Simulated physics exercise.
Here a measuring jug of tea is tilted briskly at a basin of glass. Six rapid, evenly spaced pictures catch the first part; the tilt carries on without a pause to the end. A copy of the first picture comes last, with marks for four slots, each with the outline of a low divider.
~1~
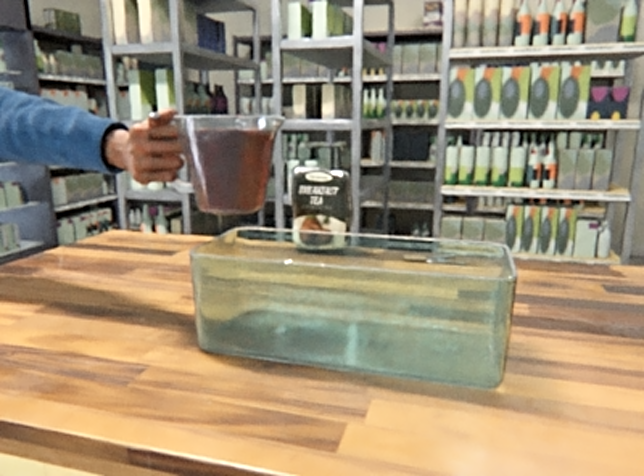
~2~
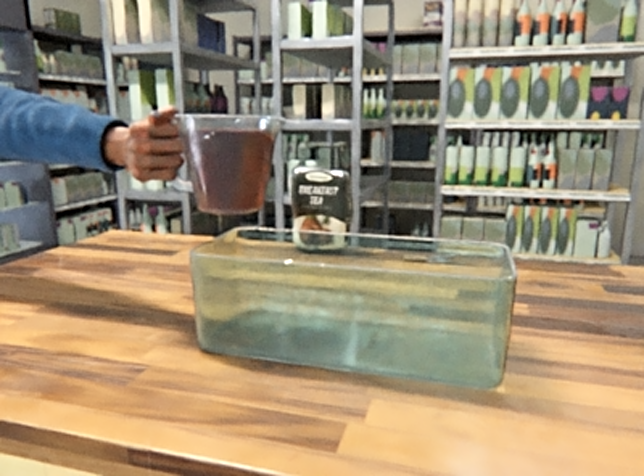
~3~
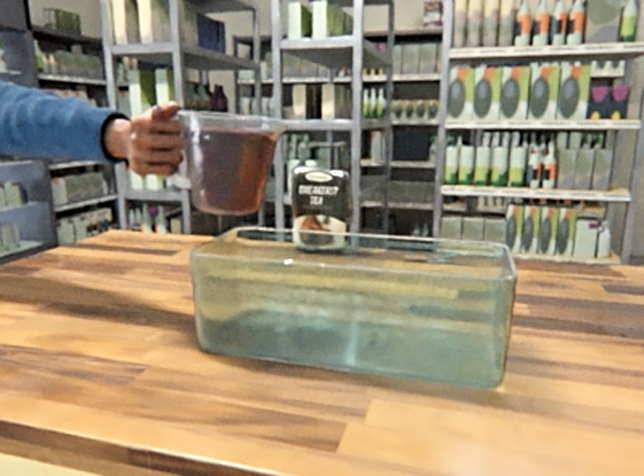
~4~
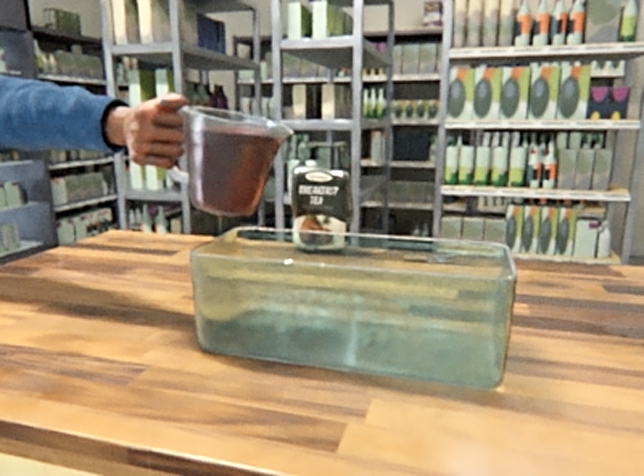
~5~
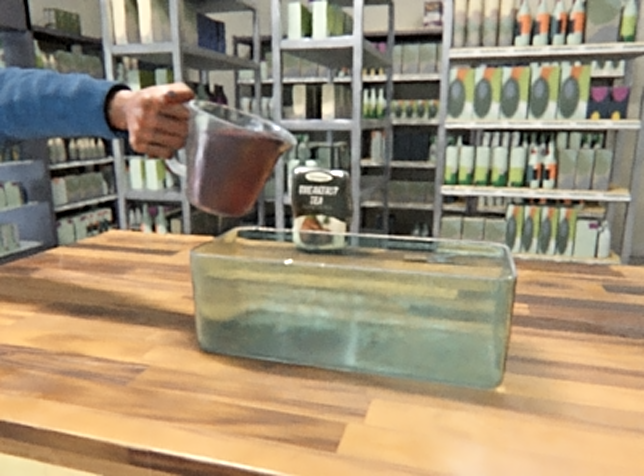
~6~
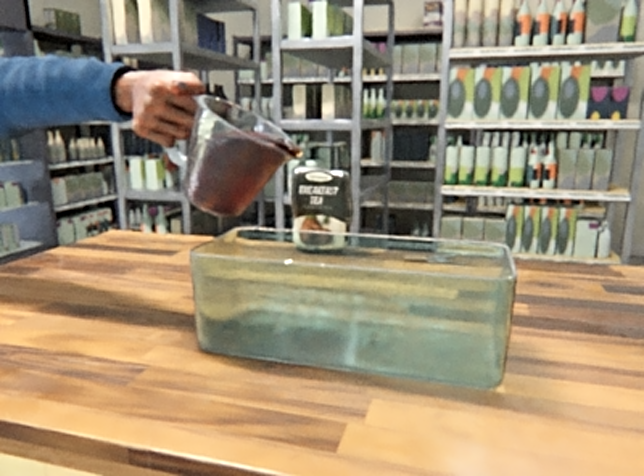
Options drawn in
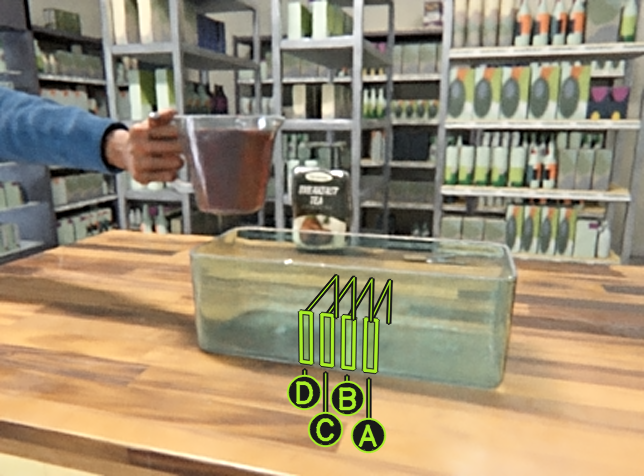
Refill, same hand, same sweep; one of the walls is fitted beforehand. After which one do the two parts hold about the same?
D works best here.
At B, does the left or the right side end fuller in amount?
More ends on the left.
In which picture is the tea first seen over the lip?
In picture 6.
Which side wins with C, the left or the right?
The left one.
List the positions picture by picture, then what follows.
In the first frame, upright, lip at (283, 119); basin from (201, 346) to (503, 387); nothing has left yet.
In the second frame, upright, lip at (284, 121); nothing has left yet.
In the third frame, tipped about 5°, lip at (287, 125); nothing has left yet.
In the fourth frame, tipped about 12°, lip at (290, 133); nothing has left yet.
In the fifth frame, tipped about 20°, lip at (294, 143); nothing has left yet.
In the sixth frame, tipped about 30°, lip at (297, 156); tea is over the lip, down to (297, 156).
On the marked copy, A at (368, 379); B at (346, 376); C at (325, 373); D at (304, 370).
For place A, about 95 % ends left of the wall and 4 % right of it.
For place B, about 94 % ends left of the wall and 3 % right of it; 3 % is lost outside.
For place C, about 81 % ends left of the wall and 18 % right of it.
For place D, about 46 % ends left of the wall and 54 % right of it.
